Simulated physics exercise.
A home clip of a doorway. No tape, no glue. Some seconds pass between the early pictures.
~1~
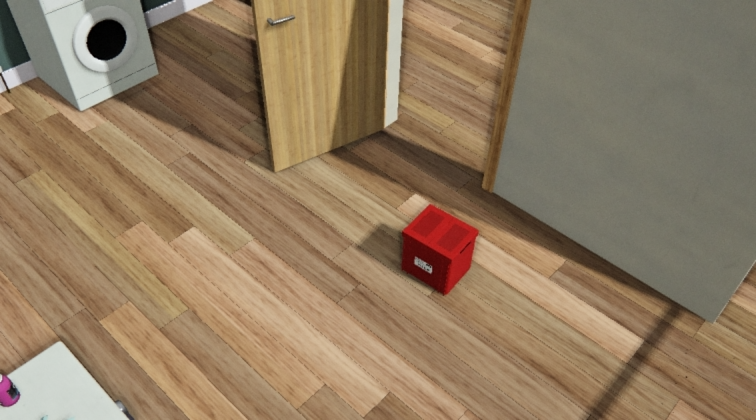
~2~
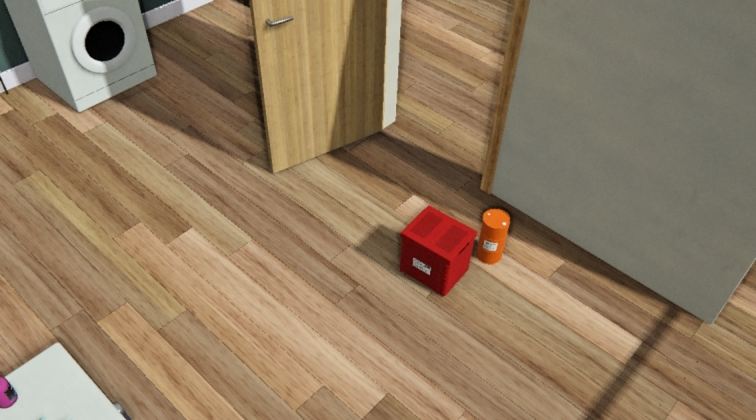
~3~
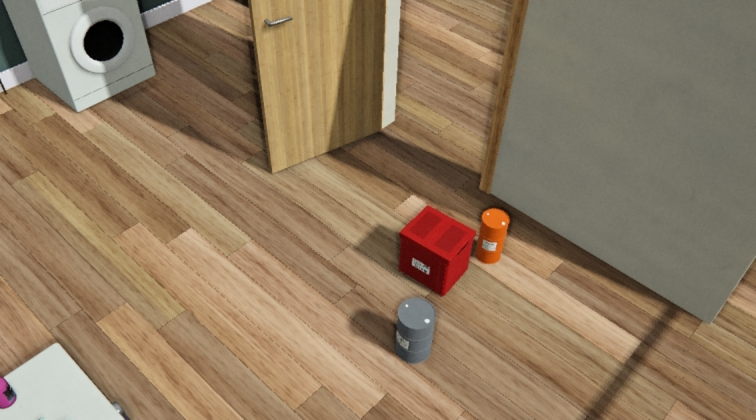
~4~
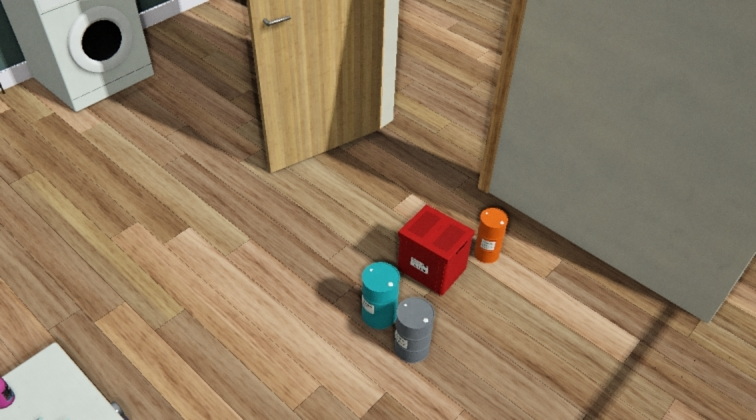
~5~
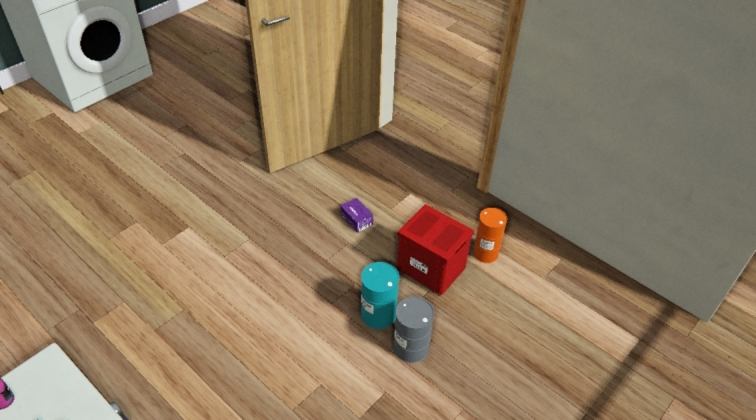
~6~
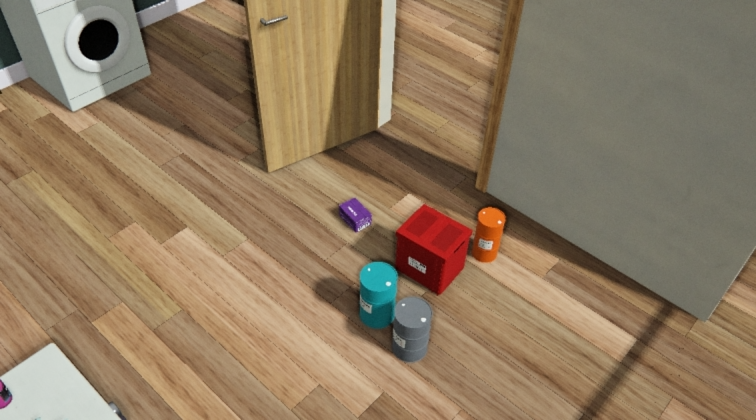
Doorway with a wide-open, still door, a red tote on wood floor, then orange, grey and turquoise canisters and a purple box appearing.
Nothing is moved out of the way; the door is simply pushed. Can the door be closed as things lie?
It reaches the frame.
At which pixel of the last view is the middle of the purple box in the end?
At about (374, 226).
Then, 0.90 s on from there, door at 75°.
Then, 1.30 s on from there, door at 52°; purple box shifted about its own width near (370, 223).
Then, 1.80 s on from there, door at 22°; purple box shifted about its own width near (373, 226).
In the end, door at 0°; moved from the start, purple box; the other 4 unmoved. At the end, from the last picture's camera, purple box near (373, 226).
